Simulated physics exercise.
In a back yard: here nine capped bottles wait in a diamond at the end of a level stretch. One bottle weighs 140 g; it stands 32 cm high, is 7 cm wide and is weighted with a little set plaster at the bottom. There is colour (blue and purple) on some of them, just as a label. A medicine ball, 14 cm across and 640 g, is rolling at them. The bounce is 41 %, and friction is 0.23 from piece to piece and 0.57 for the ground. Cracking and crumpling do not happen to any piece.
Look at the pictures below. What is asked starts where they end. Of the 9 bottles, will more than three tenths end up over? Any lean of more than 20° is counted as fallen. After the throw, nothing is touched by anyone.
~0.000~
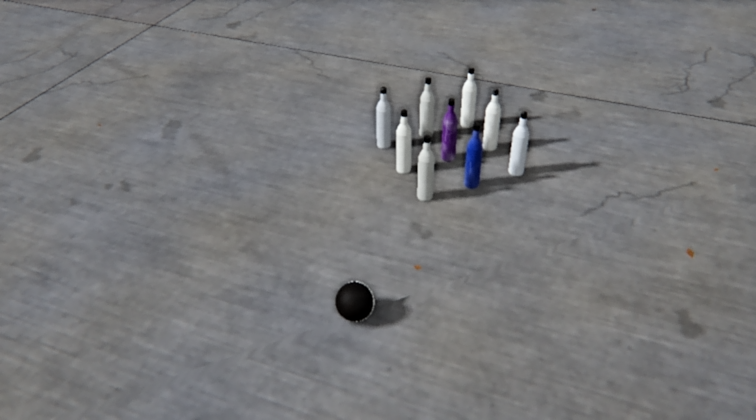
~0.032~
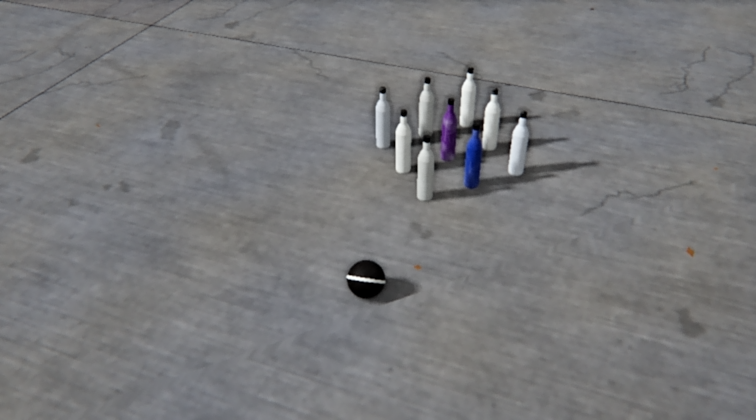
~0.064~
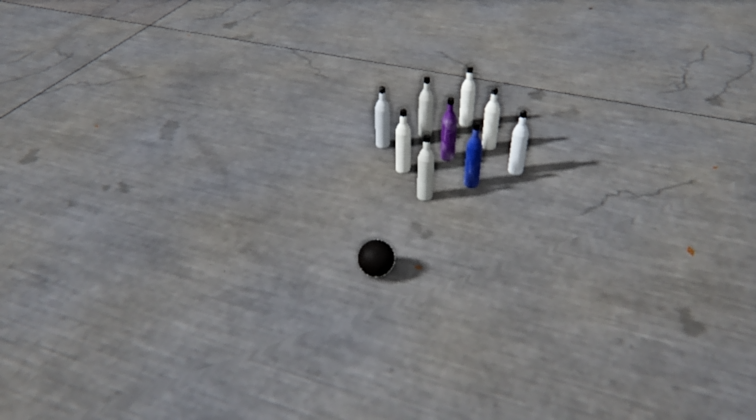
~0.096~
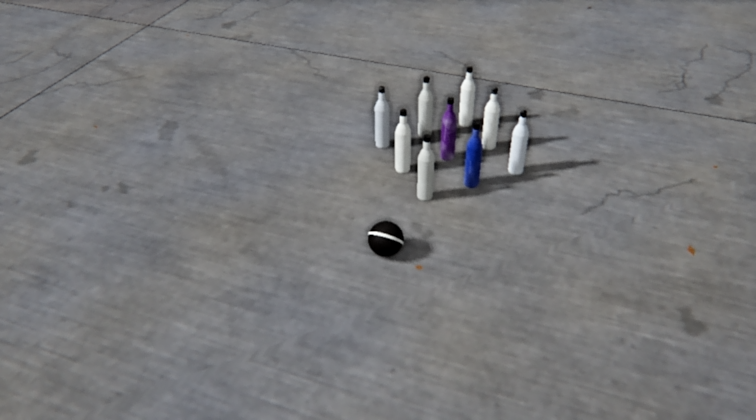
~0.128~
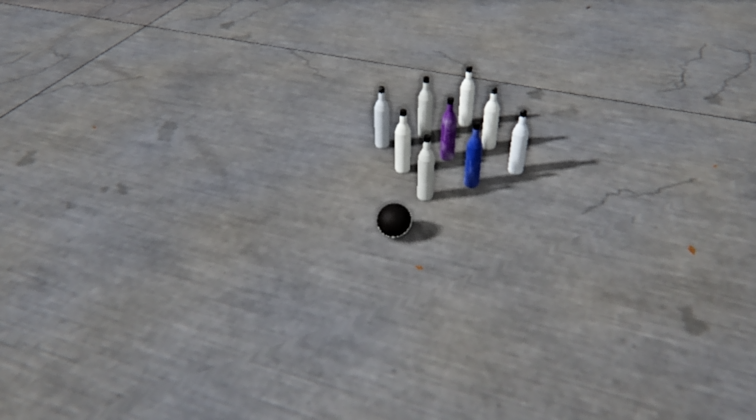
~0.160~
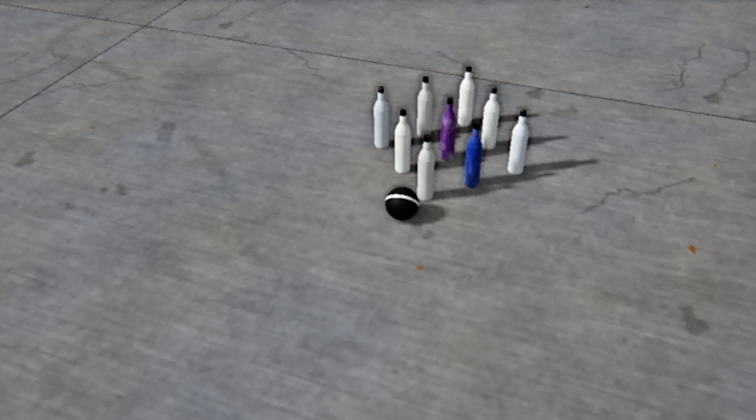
Yes.
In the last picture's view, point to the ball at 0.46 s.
Pixel position: Around (437, 116).
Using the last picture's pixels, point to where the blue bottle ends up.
It ends up centred close to (521, 181).
After 0.32 s, ball still moving; 2 of the 9 bottles over; blue bottle leaning 28°.
After 0.46 s, ball still moving; 6 of the 9 bottles over; blue bottle lying flat.
By the end (1.3 s), ball rolling away; 6 of the 9 bottles over; blue bottle lying flat; purple bottle unmoved. That is 67 per cent. As the last picture would show them, middles, blue bottle near (521, 181), purple bottle near (449, 129).
